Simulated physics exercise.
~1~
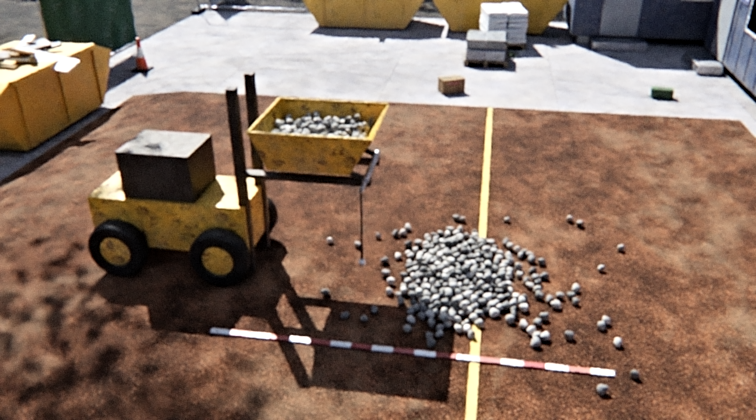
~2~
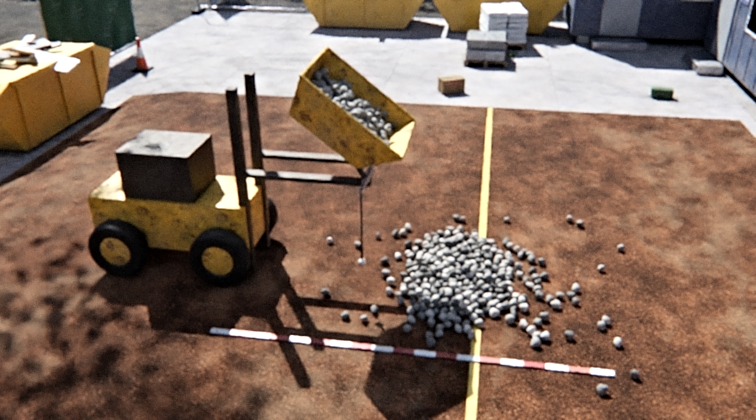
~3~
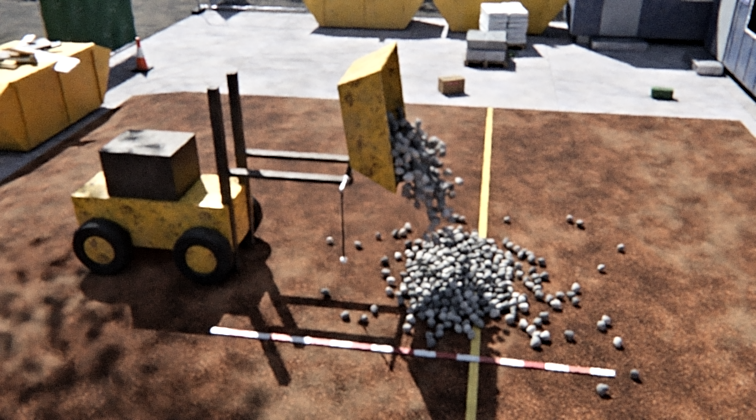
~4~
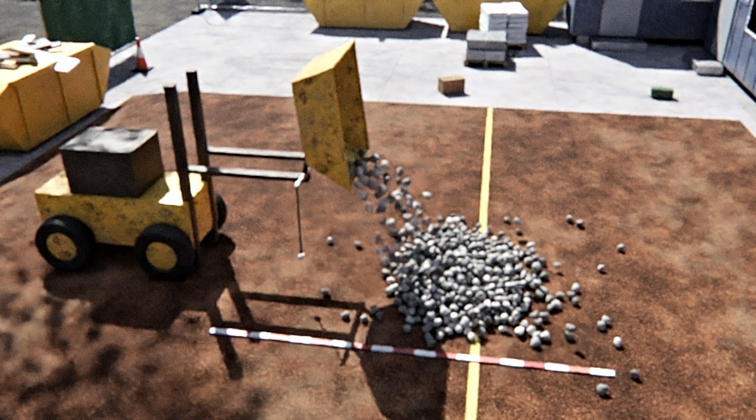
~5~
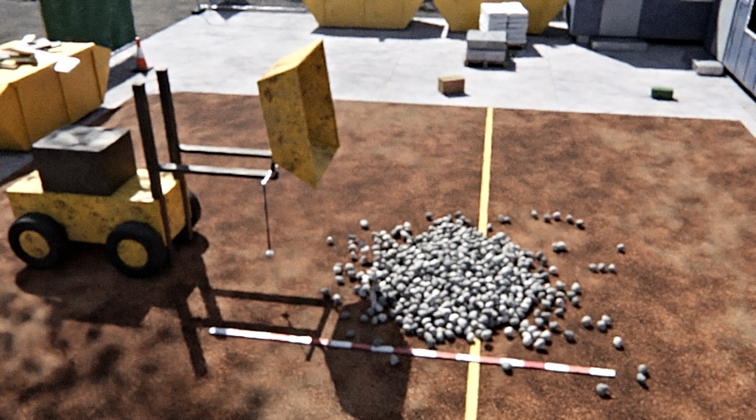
A yellow forklift-like machine with black wheels and a dark block on top stands at the left of a brown dirt yard, seen from above and to the side. It holds up a yellow skip of grey stones near a loose pile lying across a painted yellow line, with a red and white striped staff in front. The skip tips steeply to the right, and stones pour onto the pile as the machine backs away to the left. The skip empties and stays tilted, leaving a broader, larger heap spread on both sides of the line.
